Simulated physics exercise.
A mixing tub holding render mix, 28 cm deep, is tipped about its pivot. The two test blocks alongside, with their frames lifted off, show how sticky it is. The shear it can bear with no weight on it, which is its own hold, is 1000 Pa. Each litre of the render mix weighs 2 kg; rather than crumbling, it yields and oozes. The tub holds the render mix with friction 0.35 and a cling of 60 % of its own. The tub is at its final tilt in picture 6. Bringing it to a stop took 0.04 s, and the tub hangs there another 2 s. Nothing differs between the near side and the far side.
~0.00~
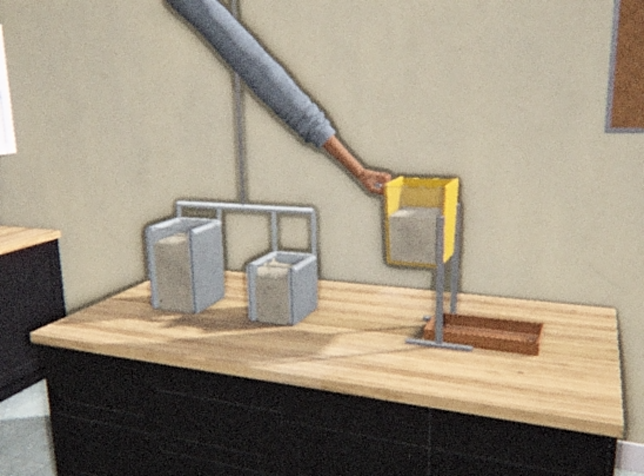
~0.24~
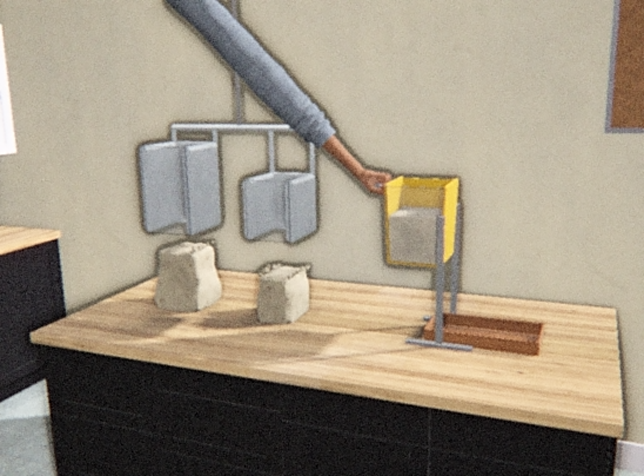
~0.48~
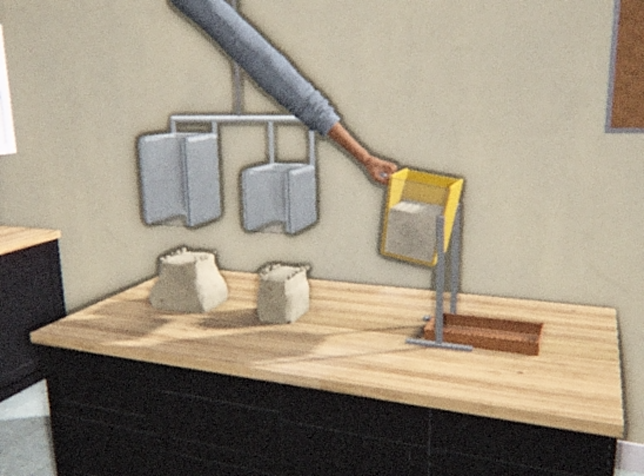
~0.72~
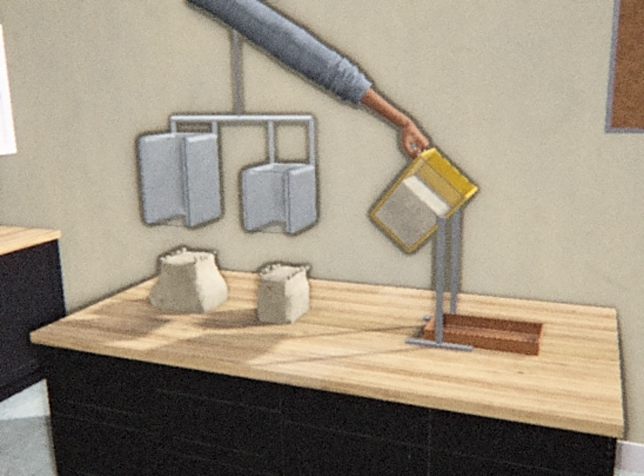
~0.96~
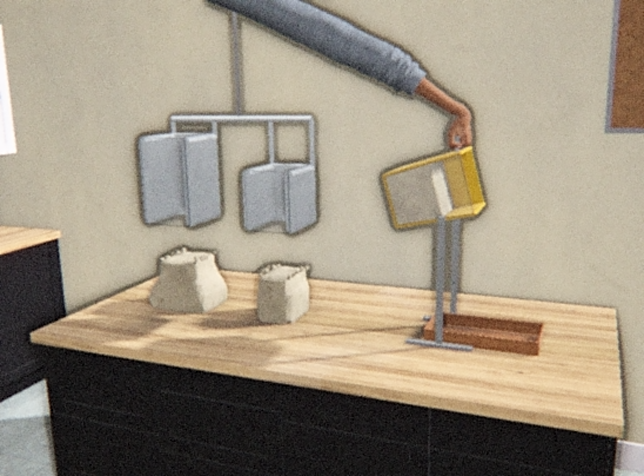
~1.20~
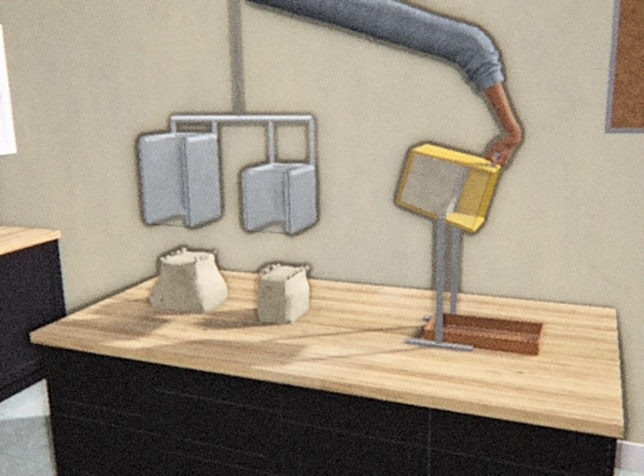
An arm in a grey sleeve reaches down from the top over a wooden counter with black sides, seen from slightly above against a beige wall. Its hand holds a yellow tub of pale mix on a grey stand above a reddish-brown tray, right of two grey moulds. The moulds rise off two pale blocks, the left one slumping, then the hand tilts the tub far over rightward while the view stays still.
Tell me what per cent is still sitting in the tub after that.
Roughly 38 % is still there.
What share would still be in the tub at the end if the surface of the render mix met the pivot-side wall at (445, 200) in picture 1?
Then roughly 60 %.
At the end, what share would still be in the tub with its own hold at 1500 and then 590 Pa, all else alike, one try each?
Going in order, it's 100 % and then 45 %.
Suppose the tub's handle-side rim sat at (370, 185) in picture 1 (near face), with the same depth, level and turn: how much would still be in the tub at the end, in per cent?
40 %.
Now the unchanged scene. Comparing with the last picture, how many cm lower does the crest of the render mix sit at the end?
11 cm.
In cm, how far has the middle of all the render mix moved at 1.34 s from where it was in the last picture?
I'd estimate roughly 4 centimetres.
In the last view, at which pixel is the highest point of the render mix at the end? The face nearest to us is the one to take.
Highest point: Approx. (436, 187).
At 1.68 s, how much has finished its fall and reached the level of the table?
I reckon around 0 % of it.
After 1.34 s, the tub is at 106 degrees and holds 100 %.
After 1.51 s, the tub is at 106 degrees and holds 100 %.
After 1.68 s, the tub is at 106 degrees and holds 89 %.
After 1.85 s, the tub is at 106 degrees and holds 76 %.
After 3.20 s, at the end, the tub is at 106 degrees and holds 38 %.
